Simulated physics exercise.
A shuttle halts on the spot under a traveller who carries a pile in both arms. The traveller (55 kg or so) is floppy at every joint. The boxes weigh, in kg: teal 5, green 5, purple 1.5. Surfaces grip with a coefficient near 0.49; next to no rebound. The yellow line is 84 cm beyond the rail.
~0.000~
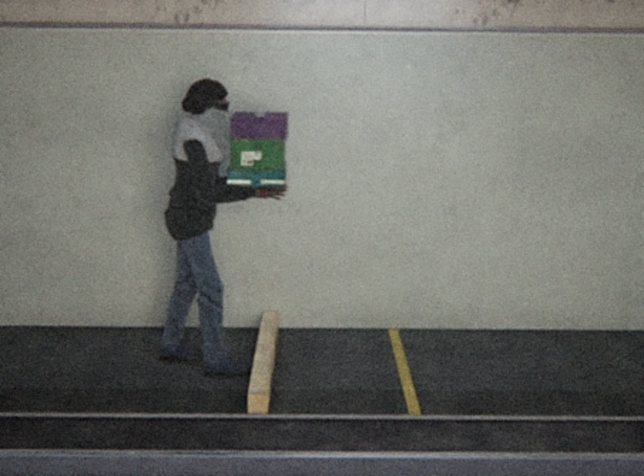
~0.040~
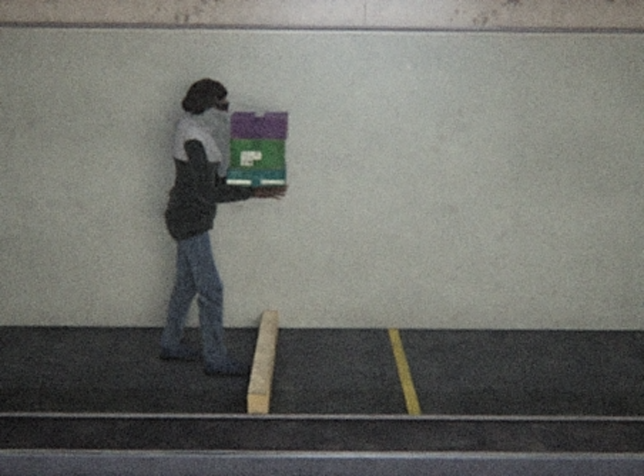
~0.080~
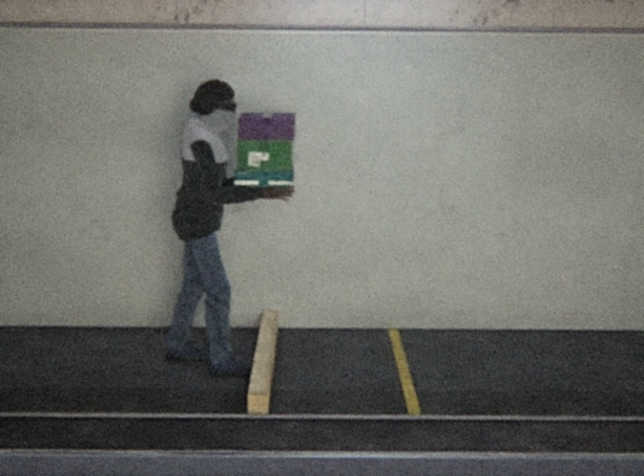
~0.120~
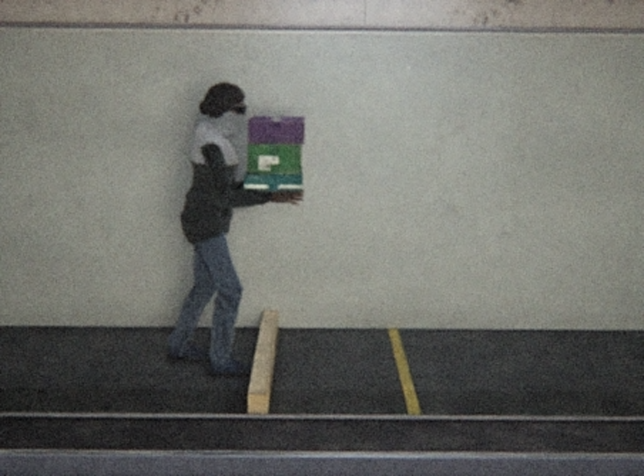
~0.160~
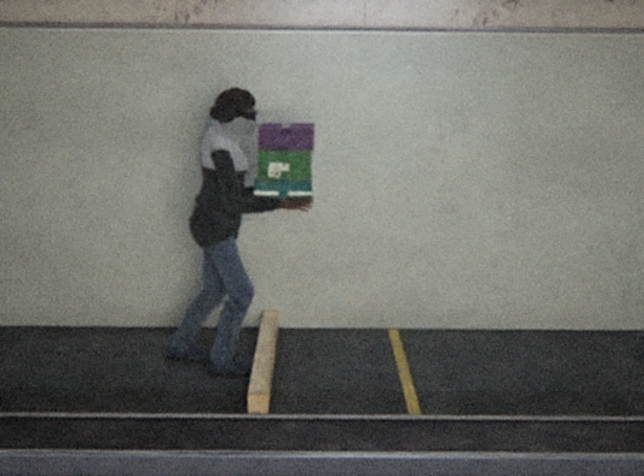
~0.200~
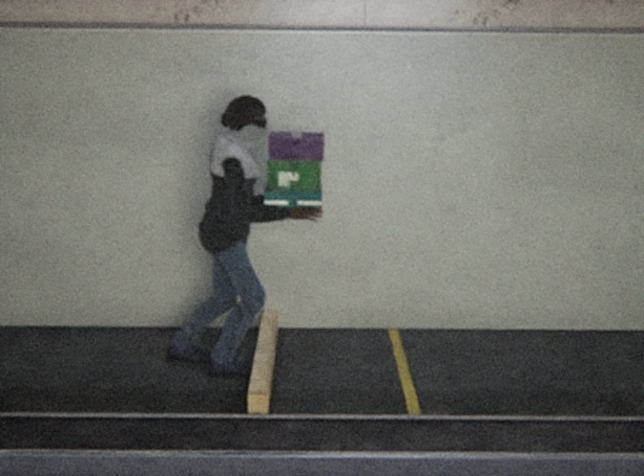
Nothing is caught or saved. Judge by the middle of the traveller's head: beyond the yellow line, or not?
This time the traveller's head passes the yellow line.
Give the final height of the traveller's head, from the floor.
Some 10 cm up.
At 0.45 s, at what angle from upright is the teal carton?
Roughly 20°.
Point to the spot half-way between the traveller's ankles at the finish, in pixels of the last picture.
At about (256, 357).
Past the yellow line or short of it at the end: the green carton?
Green carton past.
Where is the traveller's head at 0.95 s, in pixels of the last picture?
At about (445, 332).
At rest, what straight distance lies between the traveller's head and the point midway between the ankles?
Some 110 cm apart.
After 0.45 s the traveller's head is 48 cm short of the yellow line, near (321, 208) in the last picture's view.
After 0.65 s the traveller's head is 3 cm short of the yellow line, near (400, 297) in the last picture's view; the green carton 10 cm short of the yellow line, tilted 15°.
After 0.95 s the traveller's head is 20 cm past the yellow line, near (445, 332) in the last picture's view; the green carton 3 cm short of the yellow line, tilted 40°.
After 2.2 s, teal carton stops short of the yellow line; green carton crosses the yellow line; traveller's head crosses the yellow line.
